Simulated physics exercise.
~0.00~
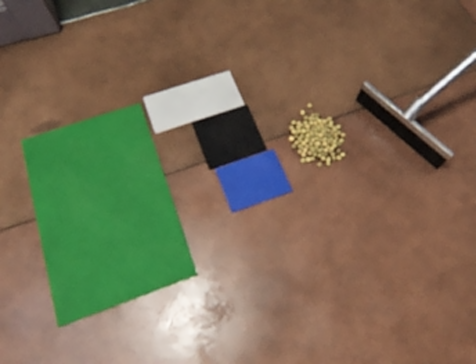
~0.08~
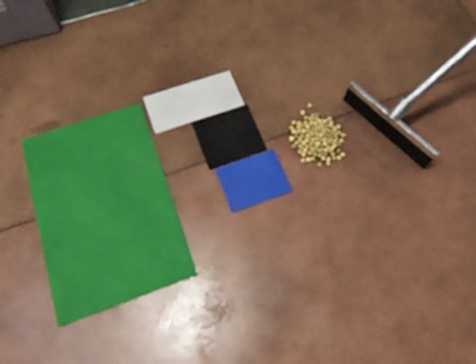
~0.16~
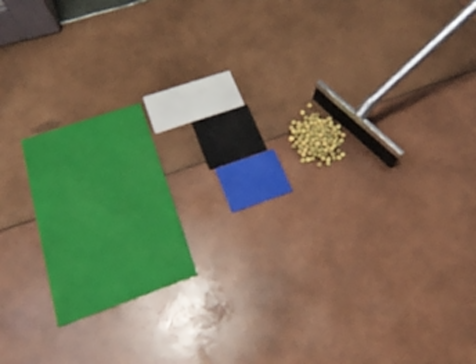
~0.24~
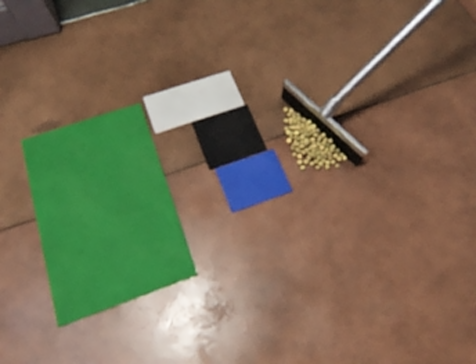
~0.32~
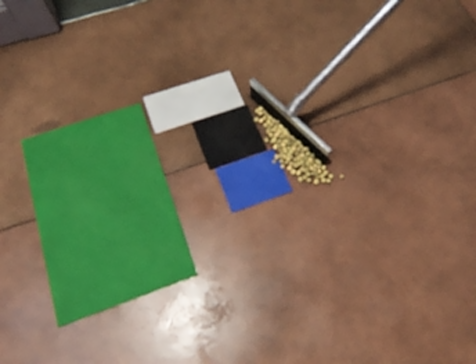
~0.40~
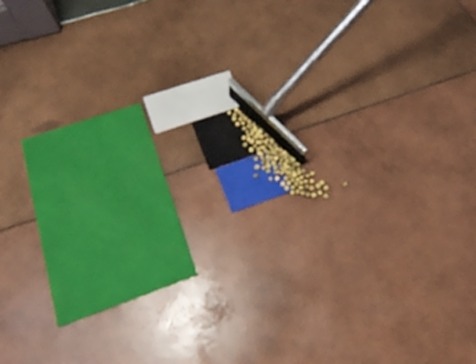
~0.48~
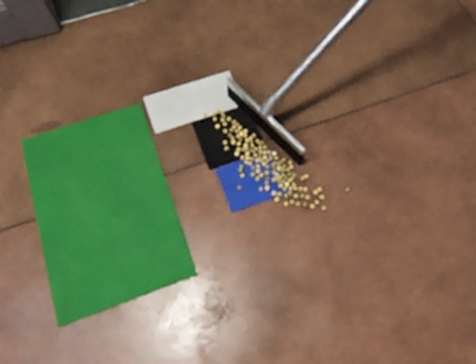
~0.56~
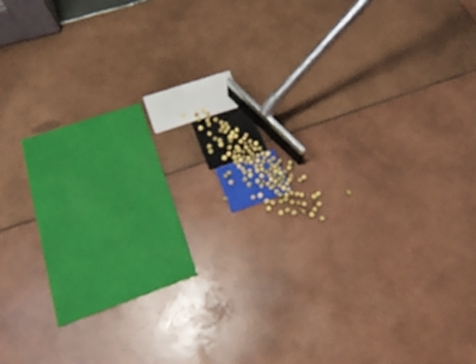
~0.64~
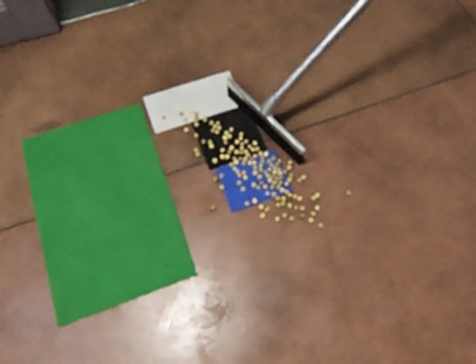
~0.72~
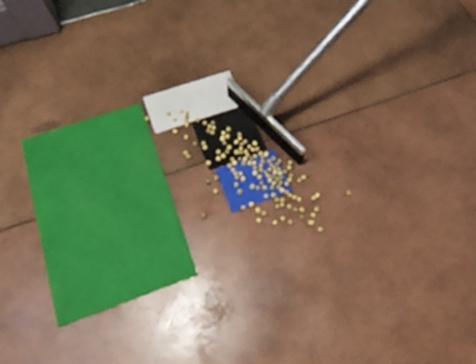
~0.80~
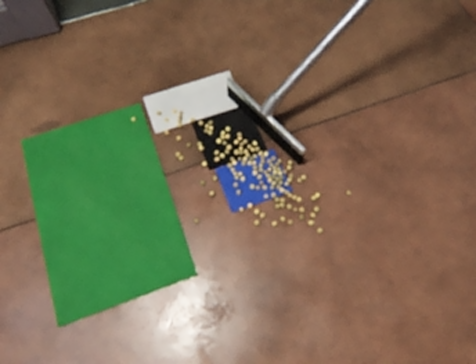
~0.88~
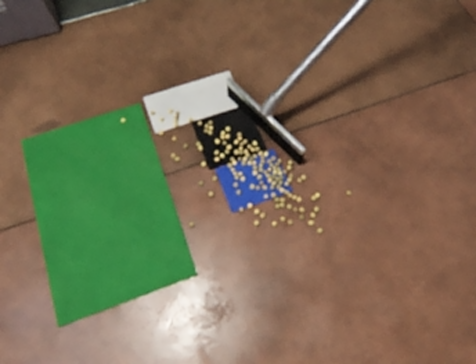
On a brown floor with green, white, black and blue paper mats lying flat, a long-handled squeegee stands to the right of a small heap of pale yellow beans. The squeegee slides left, reaches the heap and presses it into a slanted band along its blade. It pushes the beans onto the black and blue mats, then stops at their edge. The beans keep rolling left and downward, spreading apart. A few cross the white mat, and one rolls onto the green mat. Most end scattered over the blue and black mats and the bare floor nearby.
